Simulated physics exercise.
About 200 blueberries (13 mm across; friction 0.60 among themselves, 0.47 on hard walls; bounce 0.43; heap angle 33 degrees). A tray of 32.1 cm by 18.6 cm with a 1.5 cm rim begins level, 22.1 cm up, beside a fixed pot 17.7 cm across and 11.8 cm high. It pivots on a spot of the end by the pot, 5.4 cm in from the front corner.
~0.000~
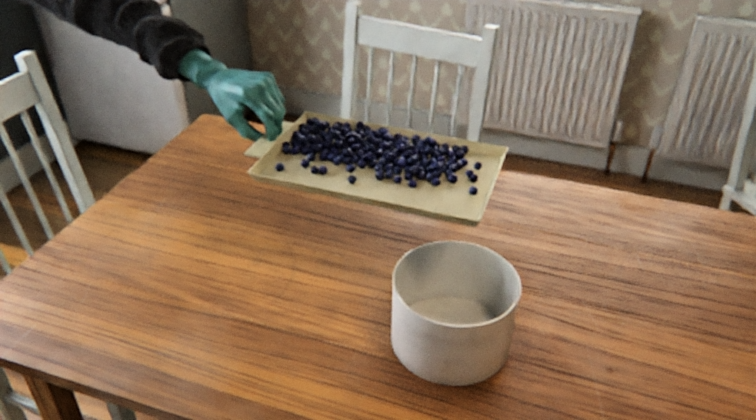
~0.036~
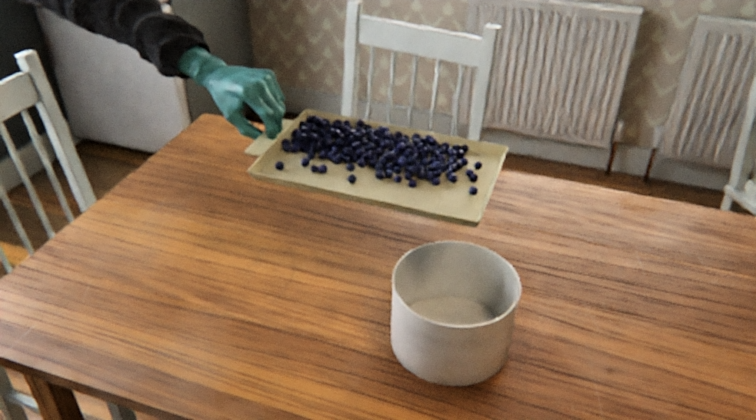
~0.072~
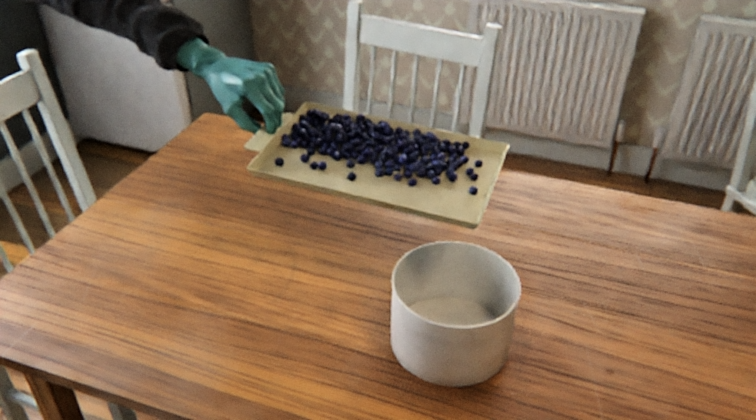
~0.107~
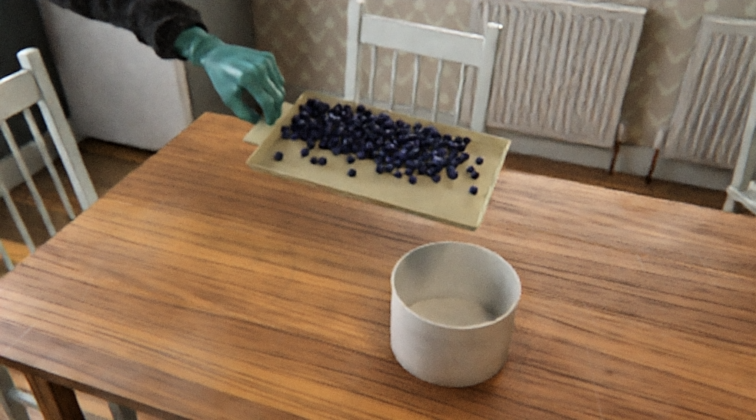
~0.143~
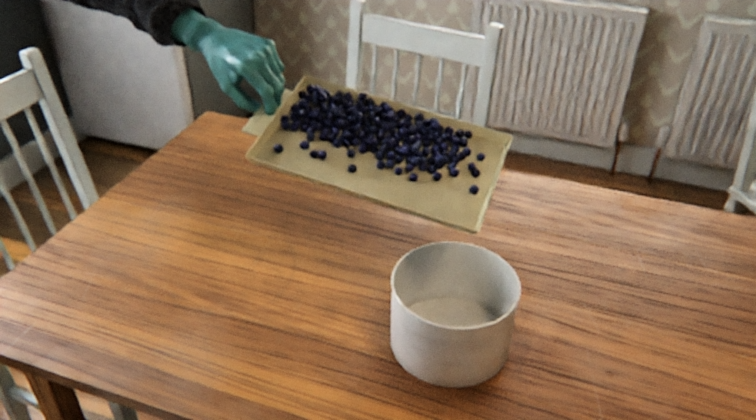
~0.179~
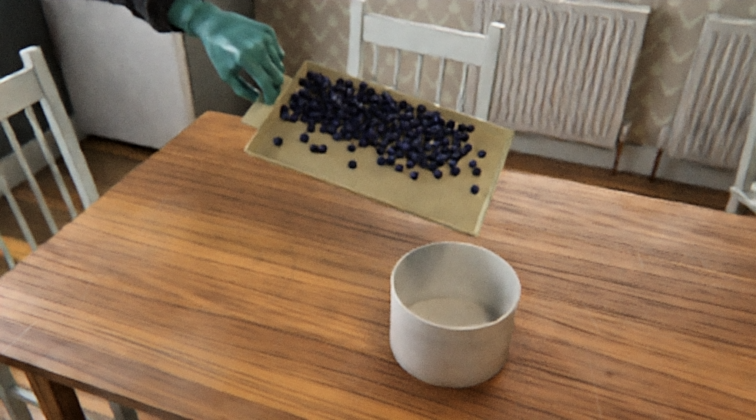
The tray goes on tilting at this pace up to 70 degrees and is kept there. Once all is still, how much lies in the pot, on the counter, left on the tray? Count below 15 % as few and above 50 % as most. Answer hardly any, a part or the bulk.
In the pot: The bulk; on the counter: A part; left on the tray: Hardly any.
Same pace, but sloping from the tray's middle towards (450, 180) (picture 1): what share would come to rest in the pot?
About 5 per cent.
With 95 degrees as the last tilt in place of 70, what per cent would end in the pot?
It would be near 65 per cent.
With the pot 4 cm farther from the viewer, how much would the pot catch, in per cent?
Then about 25 per cent.
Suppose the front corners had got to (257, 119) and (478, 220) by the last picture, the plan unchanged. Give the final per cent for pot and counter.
Pot 5, counter 80.
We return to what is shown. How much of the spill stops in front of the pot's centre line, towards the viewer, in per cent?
About 100 per cent.
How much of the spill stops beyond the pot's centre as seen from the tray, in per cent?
About 60 per cent.
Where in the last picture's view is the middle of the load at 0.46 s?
Near (397, 161).
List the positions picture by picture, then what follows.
In the first frame, tray tilt 0 degrees, front corners at (253, 171) and (476, 217); middle of the pieces at (373, 149); pot at (456, 280).
In the second frame, tray tilt 1 degrees, front corners at (253, 170) and (476, 218); middle of the pieces at (373, 148).
In the third frame, tray tilt 3 degrees, front corners at (252, 167) and (476, 220), lowest corner right front; middle of the pieces at (373, 144).
In the fourth frame, tray tilt 8 degrees, front corners at (252, 161) and (475, 223), lowest corner right front; middle of the pieces at (373, 138).
In the fifth frame, tray tilt 13 degrees, front corners at (251, 155) and (475, 227), lowest corner right front; middle of the pieces at (374, 129).
In the sixth frame, tray tilt 19 degrees, front corners at (250, 149) and (475, 230), lowest corner right front; middle of the pieces at (375, 122); pot at (455, 282). Its pace works out near 160 degrees a second.
After 0.35 s, tilt 46 degrees; the tray holds 100 %, the pot 0 %.
After 0.46 s, tilt 63 degrees; the tray holds 100 %, the pot 0 %.
After 0.71 s, tilt 70 degrees; the tray holds 10 %, the pot 45 %.
By 1.7 s all is still; pot 60 %, counter 35 %, tray 5 %.
